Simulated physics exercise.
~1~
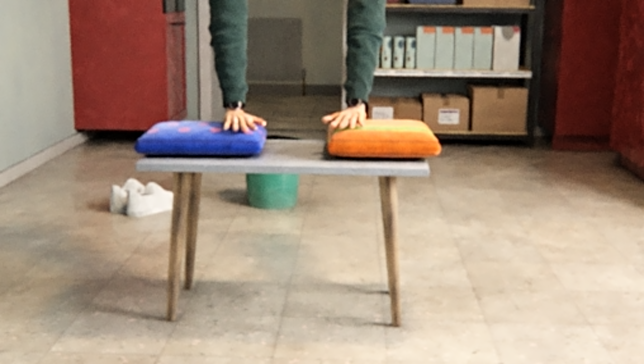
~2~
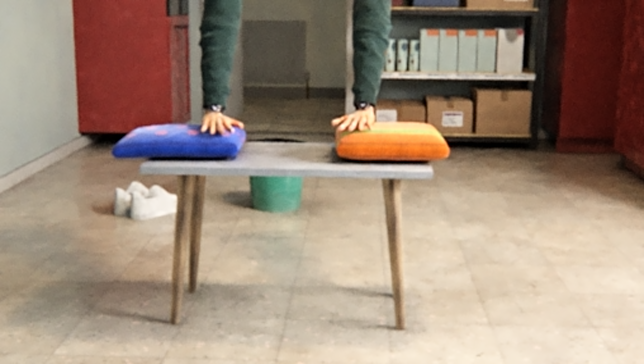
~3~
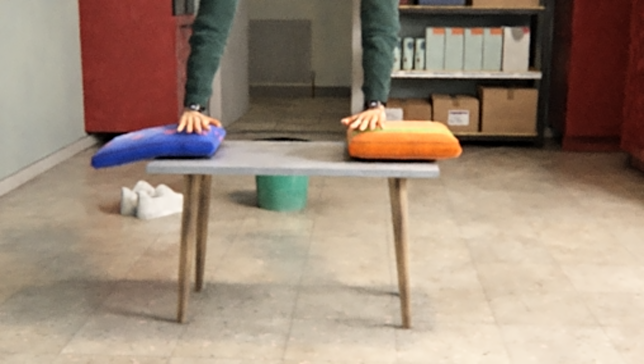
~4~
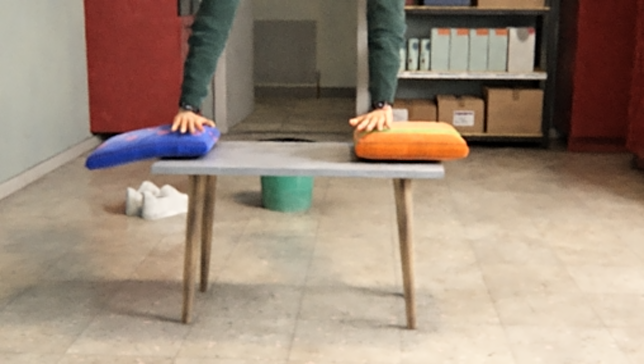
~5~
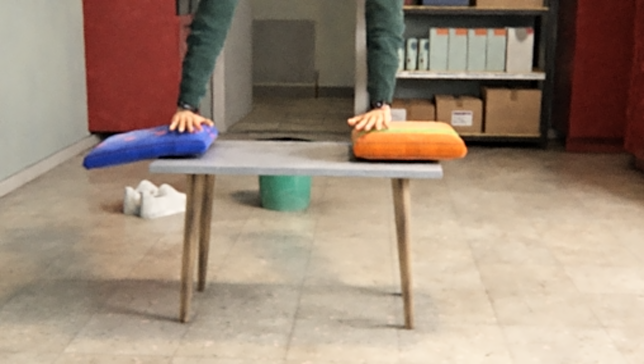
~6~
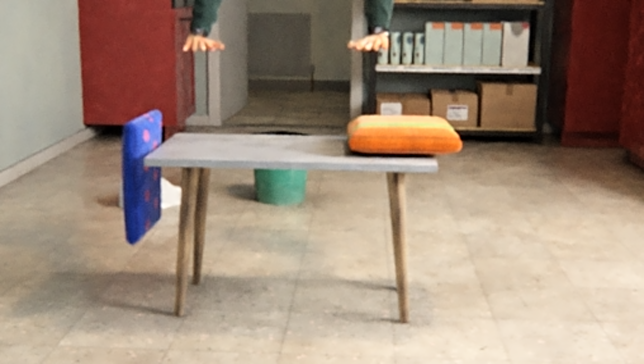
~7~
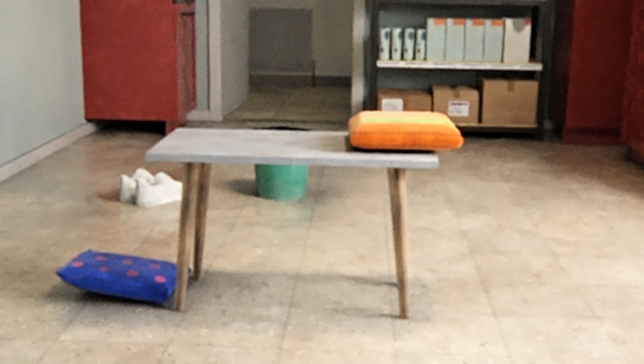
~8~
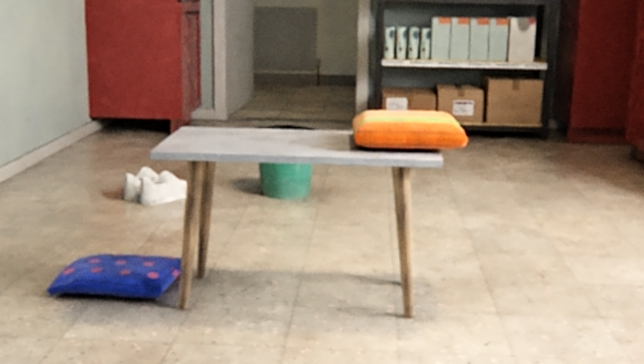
At first, a person in dark green sleeves presses one hand on a blue pillow and the other on an orange cushion, both lying on a short side table. The hands slide them apart, the blue one toward the left end and the orange one toward the right. Soon the blue pillow juts well past the edge and its outer part sags. Then both hands lift away, and the blue pillow tips over the end and drops. It lands on the floor beside the table legs, its spotted side showing, while the orange cushion stays on top.
